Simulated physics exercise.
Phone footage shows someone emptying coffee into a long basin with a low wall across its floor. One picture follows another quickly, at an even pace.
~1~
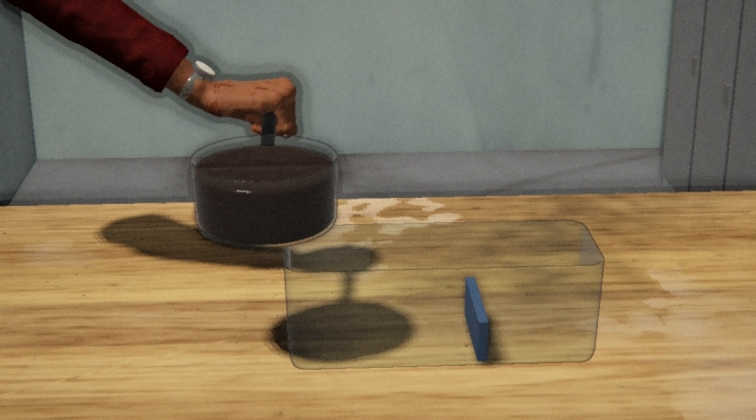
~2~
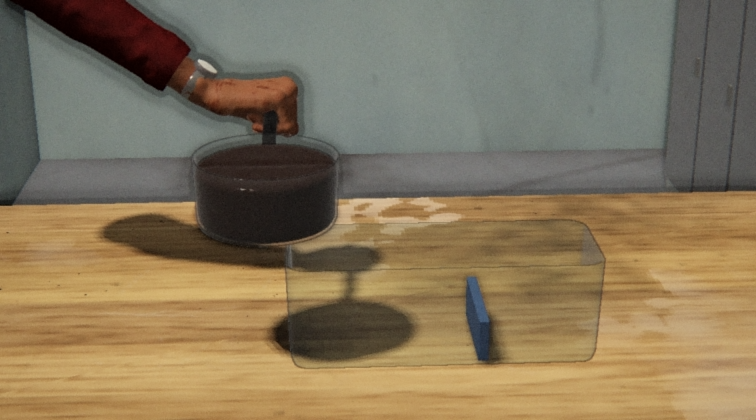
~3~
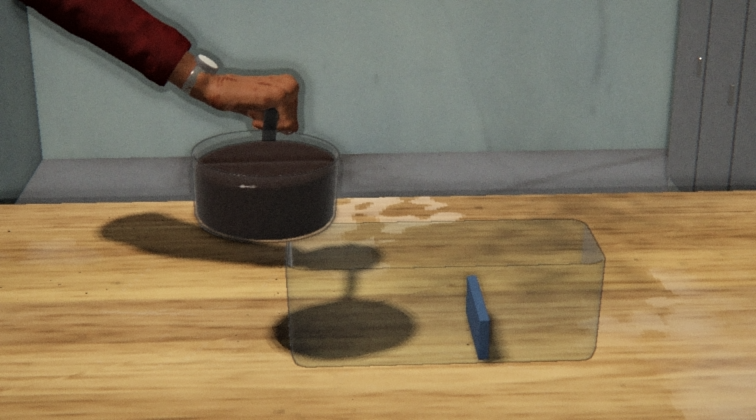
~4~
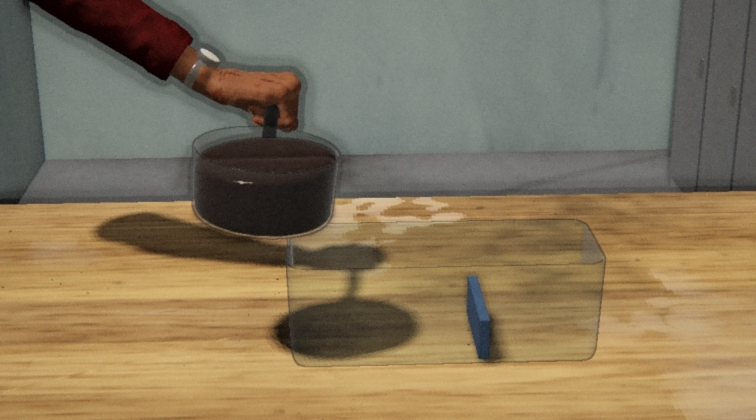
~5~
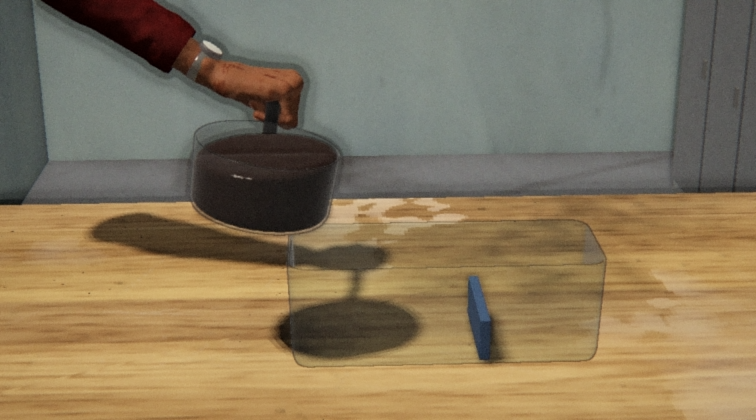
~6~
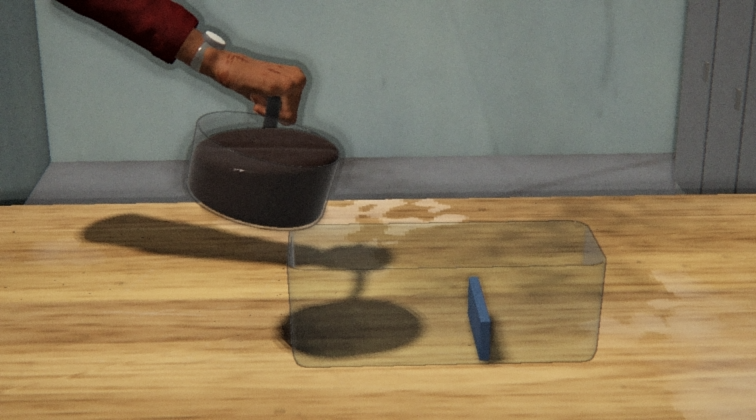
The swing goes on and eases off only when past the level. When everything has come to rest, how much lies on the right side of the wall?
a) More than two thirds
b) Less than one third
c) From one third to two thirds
The answer is b.
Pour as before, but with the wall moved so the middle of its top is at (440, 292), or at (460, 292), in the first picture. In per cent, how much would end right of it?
It works out to around 45 per cent for the first and around 15 per cent for the second.
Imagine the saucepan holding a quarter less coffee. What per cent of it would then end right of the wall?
It comes to near 5 per cent.
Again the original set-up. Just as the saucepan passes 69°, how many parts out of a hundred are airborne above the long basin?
It works out to about 35 percent.
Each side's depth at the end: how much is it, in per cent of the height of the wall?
I'd say about 80 for the left and about 10 for the right.
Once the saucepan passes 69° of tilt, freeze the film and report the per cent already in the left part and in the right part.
Split: Left 20 per cent, right 0 per cent.
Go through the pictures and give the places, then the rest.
The first frame shows tilt 0°; pouring edge (337, 158); surface from (194, 168) to (335, 165); the long basin's rim runs from (286, 250) to (594, 243); the wall's top is at (477, 300).
The second frame shows tilt 1°; pouring edge (339, 157); surface from (195, 167) to (337, 164).
The third frame shows tilt 3°; pouring edge (339, 156); surface from (196, 163) to (337, 160).
The fourth frame shows tilt 6°; pouring edge (339, 156); surface from (196, 160) to (337, 157).
The fifth frame shows tilt 10°; pouring edge (340, 157); surface from (196, 154) to (338, 153).
The sixth frame shows tilt 15°; pouring edge (340, 157); surface from (195, 148) to (340, 153); 1 per cent is over the edge.
A moment on, the saucepan is tipped part way and 48 per cent is still to pour, 18 is left of the wall and 0 right of it.
Next, the saucepan is tipped right over and 7 per cent is still to pour, 77 is left of the wall and 3 right of it.
Then the saucepan is tipped right over and 0 per cent is still to pour, 88 is left of the wall and 5 right of it.
Later the saucepan is tipped right over and 0 per cent is still to pour, 85 is left of the wall and 9 right of it.
Finally, 85 per cent lies left of the wall, 9 right of it and 6 outside.
